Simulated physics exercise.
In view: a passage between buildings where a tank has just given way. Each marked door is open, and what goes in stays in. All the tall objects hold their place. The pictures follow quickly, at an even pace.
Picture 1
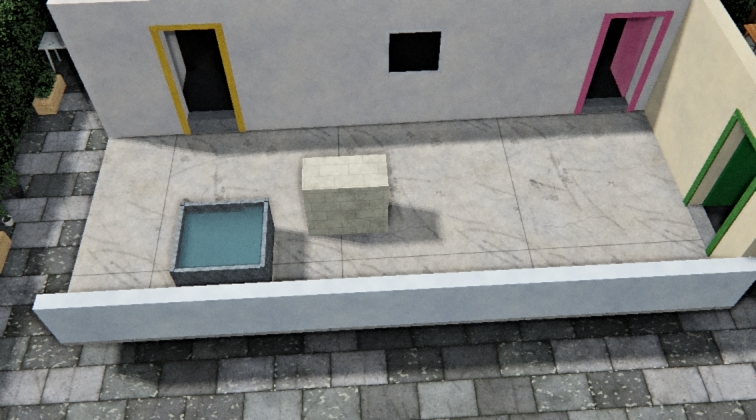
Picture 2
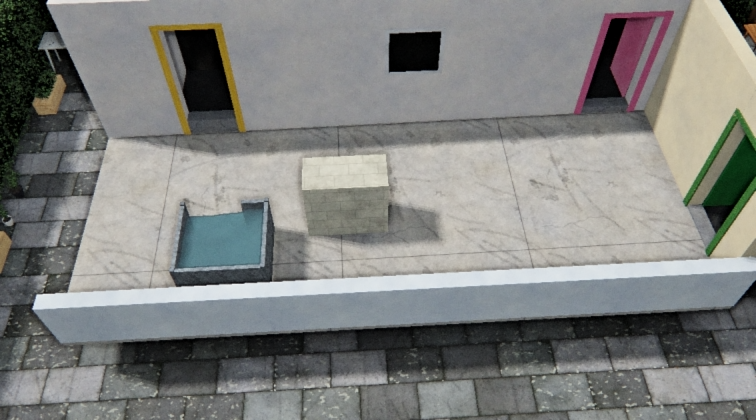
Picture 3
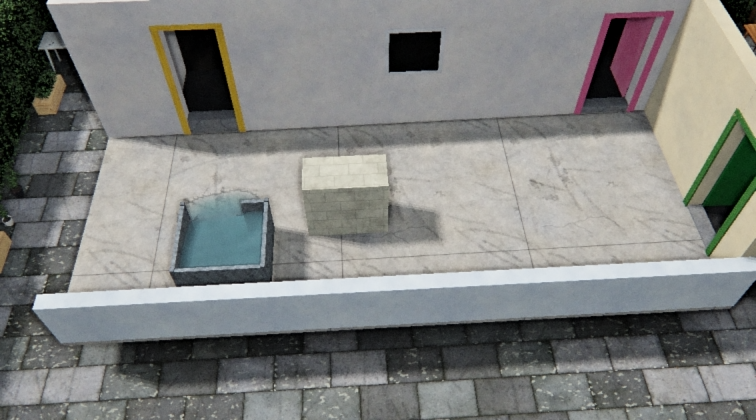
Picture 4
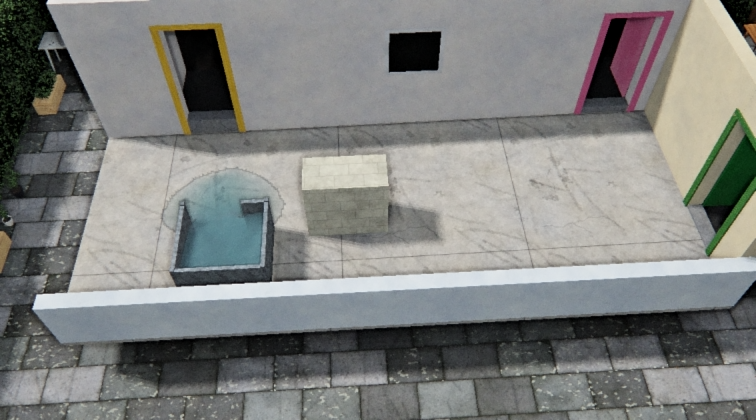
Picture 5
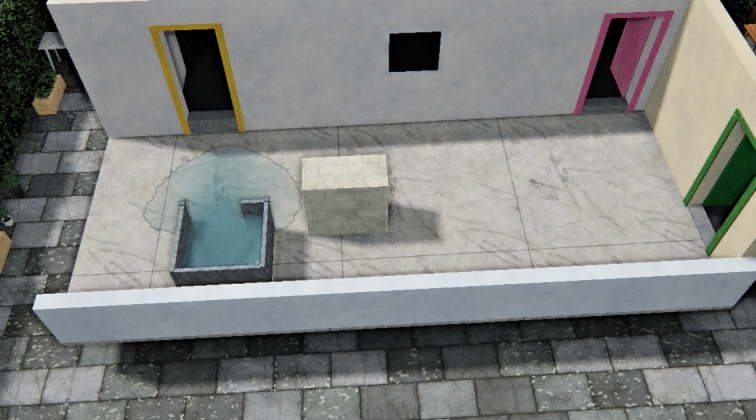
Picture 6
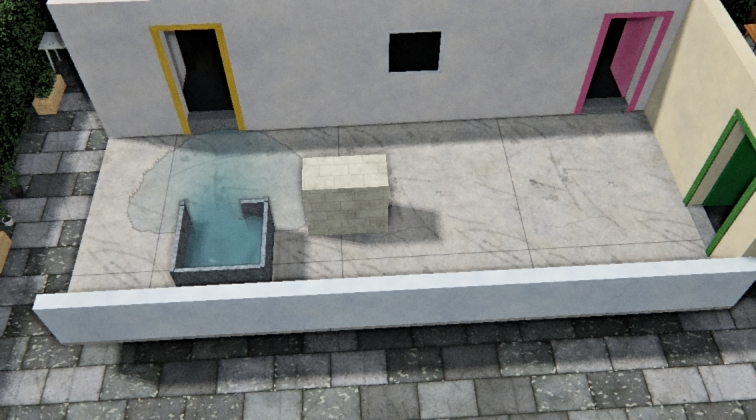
In a walled, stone-paved passage with yellow, pink and green doorways, a square tank of water stands whole beside a pale block. A gap opens in the tank's far side, and water pours out, spreading in a widening sheet across the floor toward the back wall and around the block's near corner.
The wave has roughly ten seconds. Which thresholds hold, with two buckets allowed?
The pink door stays under that; the green door stays under that; the yellow door stays under that.
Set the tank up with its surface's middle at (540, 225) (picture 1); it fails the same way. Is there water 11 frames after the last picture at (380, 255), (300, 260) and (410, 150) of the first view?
One after the other: Dry, free of water, under water.
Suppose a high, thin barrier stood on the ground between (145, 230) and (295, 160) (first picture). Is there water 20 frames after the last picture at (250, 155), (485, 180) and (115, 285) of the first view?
In that order: Not flooded, covered, flooded.
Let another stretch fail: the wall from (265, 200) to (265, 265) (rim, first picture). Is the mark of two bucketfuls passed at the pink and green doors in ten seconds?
In short: Pink door takes less; green door passes that mark.
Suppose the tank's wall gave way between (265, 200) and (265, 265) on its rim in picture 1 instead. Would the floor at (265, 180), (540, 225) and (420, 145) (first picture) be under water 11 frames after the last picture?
In turn: Flooded, wet, no water.
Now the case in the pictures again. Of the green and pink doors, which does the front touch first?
It is the pink-painted one.
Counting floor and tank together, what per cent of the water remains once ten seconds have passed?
Near 48 in a hundred.
A moment on, water covers 20 % of the floor; the pink door not reached, the green door not reached, the yellow door wet at the sill, nothing in.
Next, water covers 25 % of the floor; the pink door not reached, the green door not reached, the yellow door wet at the sill, nothing in.
Then, water covers 35 % of the floor; the pink door not reached, the green door not reached, the yellow door wet at the sill, nothing in.
Later, water covers 55 % of the floor; the pink door wet at the sill, nothing in, the green door not reached, the yellow door wet at the sill, nothing in.
In the end, water covers 50 % of the floor; the pink door wet at the sill, nothing in, the green door not reached, the yellow door wet at the sill, nothing in.
